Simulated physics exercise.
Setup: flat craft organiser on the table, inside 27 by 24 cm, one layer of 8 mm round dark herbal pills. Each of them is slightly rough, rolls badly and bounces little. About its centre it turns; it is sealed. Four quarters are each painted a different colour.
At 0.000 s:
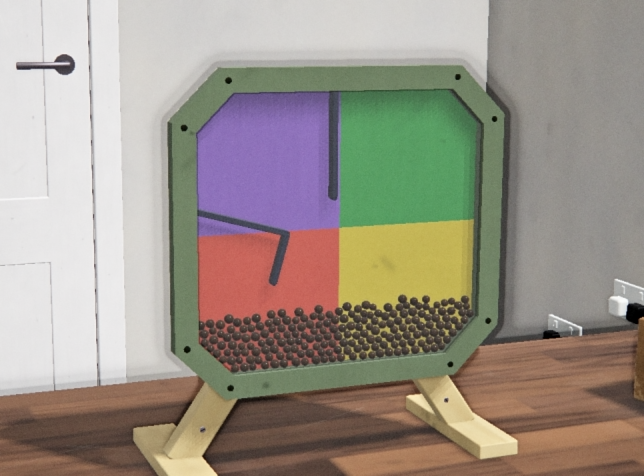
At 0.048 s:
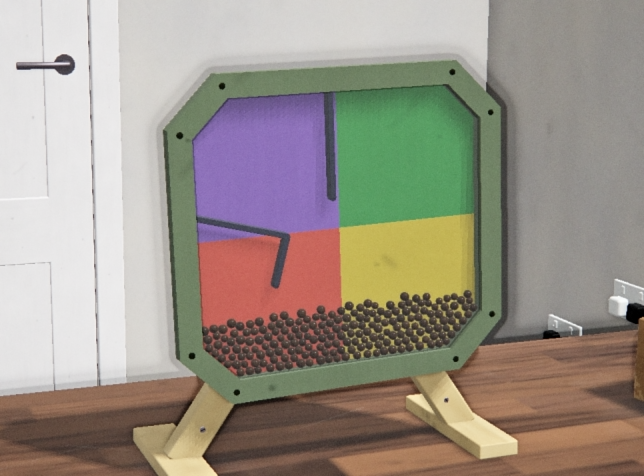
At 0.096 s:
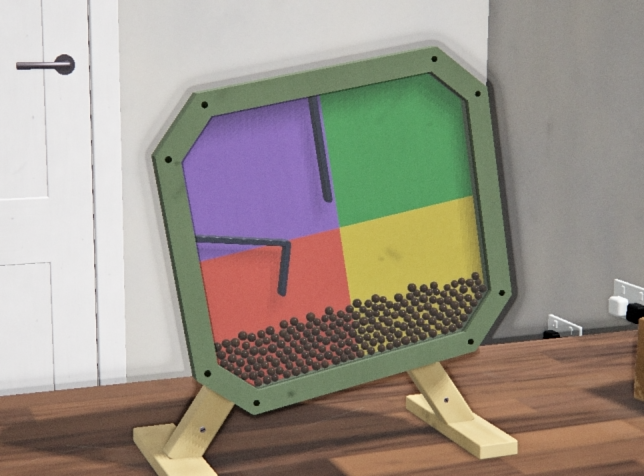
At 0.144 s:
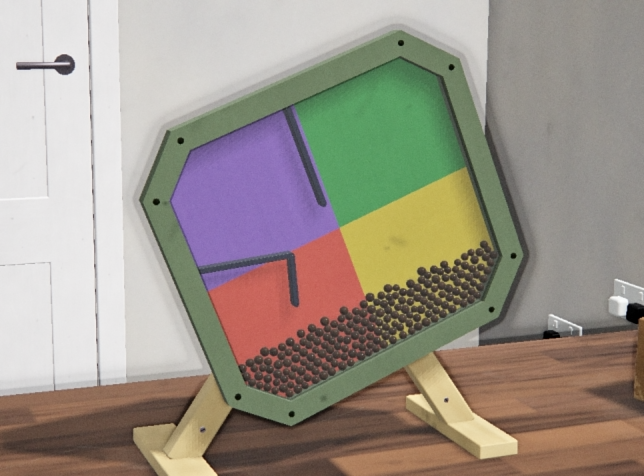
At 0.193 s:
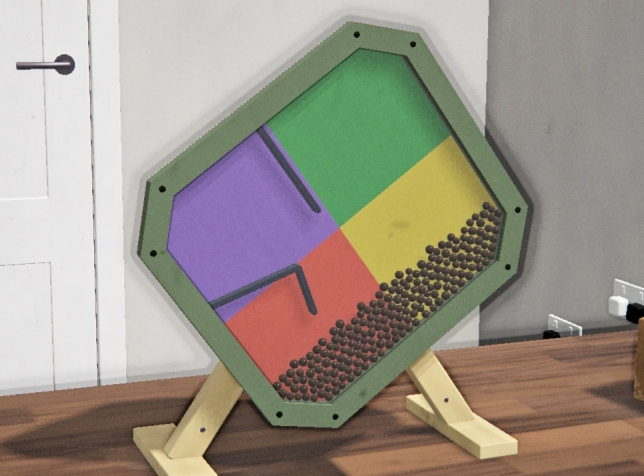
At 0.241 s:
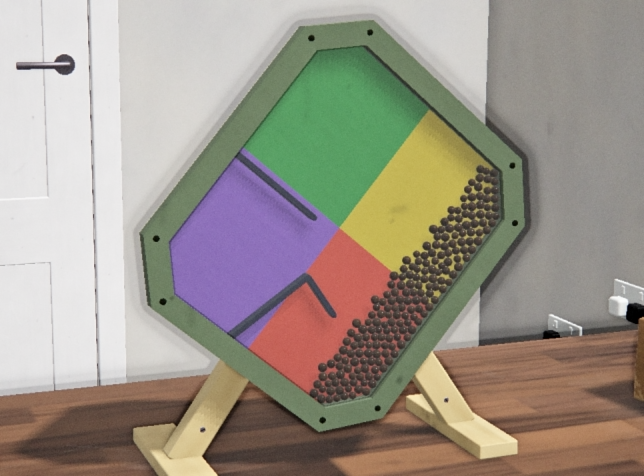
A green-framed panel with four coloured quarters turns anticlockwise, carrying its dark balls up the right.
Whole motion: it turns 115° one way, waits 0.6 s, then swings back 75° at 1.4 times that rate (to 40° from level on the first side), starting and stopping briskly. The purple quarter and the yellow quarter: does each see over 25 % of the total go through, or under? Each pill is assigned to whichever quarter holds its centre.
Purple quarter: Over; yellow quarter: Under 25 %.
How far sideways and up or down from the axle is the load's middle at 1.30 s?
Offset: Approx. 1 cm left, 10 cm below.
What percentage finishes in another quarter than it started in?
Estimate: Roughly 50 %.
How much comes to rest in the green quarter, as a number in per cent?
Share at rest: Approx. 0 %.
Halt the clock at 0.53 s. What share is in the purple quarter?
About 10 %.
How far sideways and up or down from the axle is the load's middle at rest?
Offset approx. 6 cm left, 9 cm below.
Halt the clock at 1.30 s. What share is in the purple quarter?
I'd put it around 35 in a hundred.
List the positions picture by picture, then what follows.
Level; about 200 pills; pills centred (340, 333); top one (402, 299); red (270, 299), purple (270, 164), green (408, 159), yellow (405, 288), in the first frame.
Turned 2° anticlockwise; pills centred (344, 333); top one (405, 297), in the second frame.
Turned 10° anticlockwise; pills centred (355, 330); top one (475, 276); wall ends (328, 200), (282, 293), in the third frame.
Turned 22° anticlockwise; pills centred (374, 324); top one (484, 245), in the fourth frame.
Turned 36° anticlockwise; pills centred (395, 311); top one (486, 206), in the fifth frame.
Turned 50° anticlockwise; pills centred (411, 294); top one (480, 169); red (342, 324), purple (246, 247), green (337, 129), yellow (429, 209), in the sixth frame.
After 0.53 s, it stands 115° anticlockwise; the pills' middle is 8 cm right of and 4 cm below the centre; red 80 %, purple 10 %, yellow 10 %.
After 1.30 s, it stands 76° anticlockwise; the pills' middle is 1 cm left of and 10 cm below the centre; red 65 %, purple 35 %.
After 1.46 s, it stands 40° anticlockwise; the pills' middle is 6 cm left of and 8 cm below the centre; red 65 %, purple 35 %.
At rest by 2.5 s, it stands 40° anticlockwise; red 70 %, purple 30 %, green 0 %, yellow 0 %.
